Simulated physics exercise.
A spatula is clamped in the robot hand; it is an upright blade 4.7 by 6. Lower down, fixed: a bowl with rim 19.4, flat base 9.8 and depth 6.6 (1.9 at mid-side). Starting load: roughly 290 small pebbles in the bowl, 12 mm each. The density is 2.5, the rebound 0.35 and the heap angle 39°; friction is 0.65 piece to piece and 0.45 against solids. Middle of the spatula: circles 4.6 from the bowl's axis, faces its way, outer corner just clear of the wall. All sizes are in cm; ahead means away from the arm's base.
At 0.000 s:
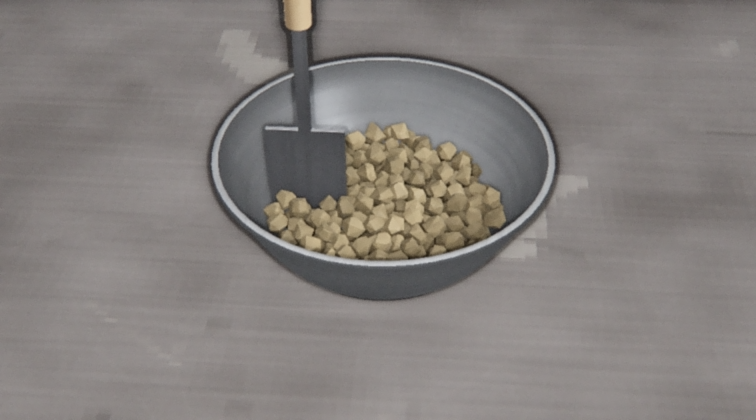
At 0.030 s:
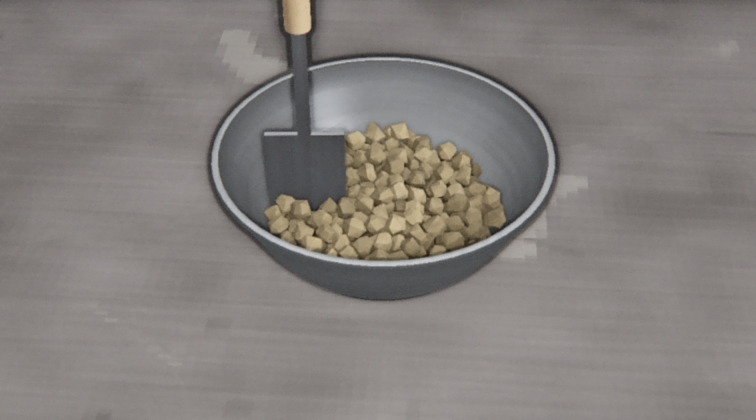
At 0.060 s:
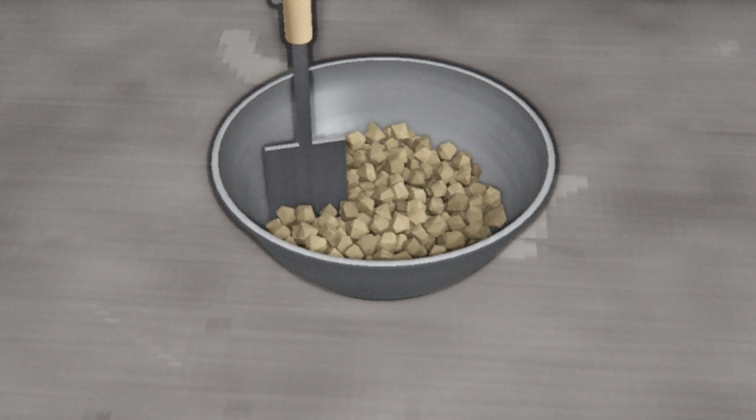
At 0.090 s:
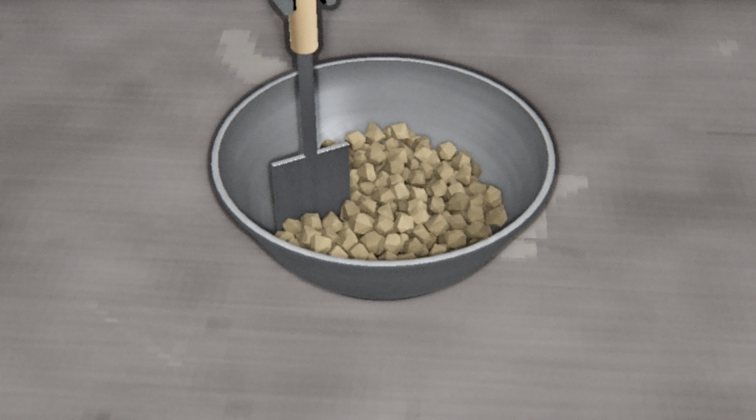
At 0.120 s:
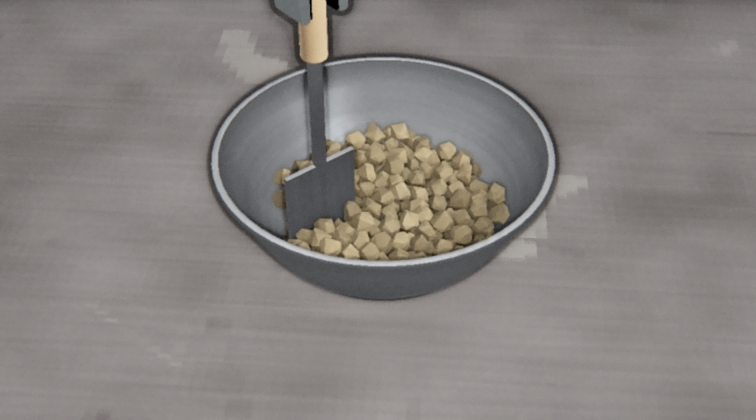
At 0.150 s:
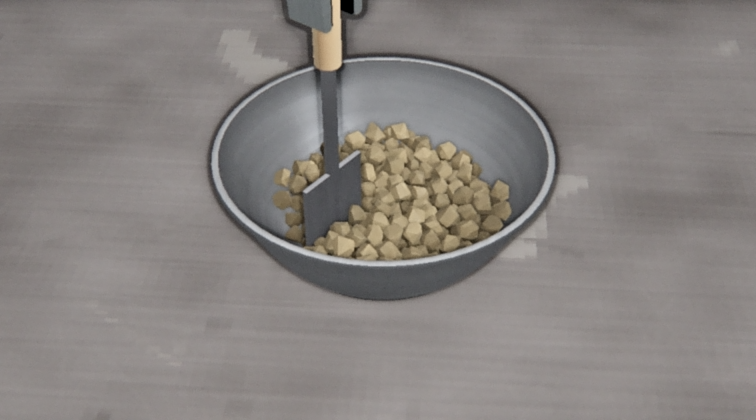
To begin with, a dark spatula with a wooden handle stands at the left side of a grey metal bowl holding tan pebbles. The robot hand's edge appears above as the blade slides toward the viewer, then turns and sweeps slightly right, pushing pebbles, with some showing behind it.
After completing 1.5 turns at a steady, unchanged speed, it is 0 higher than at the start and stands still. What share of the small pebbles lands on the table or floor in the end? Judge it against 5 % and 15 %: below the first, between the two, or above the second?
Between 5 and 15 %.
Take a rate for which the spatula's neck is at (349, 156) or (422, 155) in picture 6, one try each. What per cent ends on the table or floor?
Some 20 and 40 per cent respectively.
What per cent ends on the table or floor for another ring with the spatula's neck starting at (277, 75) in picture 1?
Roughly 0 per cent.
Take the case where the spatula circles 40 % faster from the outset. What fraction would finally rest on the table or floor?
I'd expect about 20 %.
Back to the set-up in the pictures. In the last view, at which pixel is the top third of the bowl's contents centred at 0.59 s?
(374, 109), roughly.
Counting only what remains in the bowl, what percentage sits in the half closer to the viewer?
About 30 %.
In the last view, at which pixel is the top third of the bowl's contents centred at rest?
Close to (462, 147).
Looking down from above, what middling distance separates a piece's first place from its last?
Near 9 cm.
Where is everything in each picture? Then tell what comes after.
The first picture shows the spatula neck at (304, 108), 0° round; upper third of the load around (392, 195), from x 275 to 495, top at y 130; 292 in the bowl.
The second picture shows the spatula neck at (303, 112), 5° round; upper third of the load around (389, 195), from x 275 to 495, top at y 130.
The third picture shows the spatula neck at (304, 122), 17° round; upper third of the load around (388, 204), from x 275 to 495, top at y 130.
The fourth picture shows the spatula neck at (309, 132), 30° round; upper third of the load around (385, 211), from x 285 to 495, top at y 130.
The fifth picture shows the spatula neck at (319, 141), 43° round; upper third of the load around (397, 217), from x 285 to 500, top at y 130.
The sixth picture shows the spatula neck at (331, 149), 56° round; upper third of the load around (398, 224), from x 285 to 500, top at y 130; 292 in the bowl.
After 0.59 s, 246° round, highest piece 8 above the table; 287 in the bowl, 4 on the table or floor, 1 in flight or on the tool.
After 1.03 s, 76° round, highest piece 8 above the table; 272 in the bowl, 16 on the table or floor, 4 in flight or on the tool.
After 1.45 s, 180° round, highest piece 7 above the table; 264 in the bowl, 28 on the table or floor.
After 2.15 s, 180° round, highest piece 7 above the table; 264 in the bowl, 28 on the table or floor.
In the end, 264 in the bowl, 28 on the table or floor. That is 10 % on the table or floor.
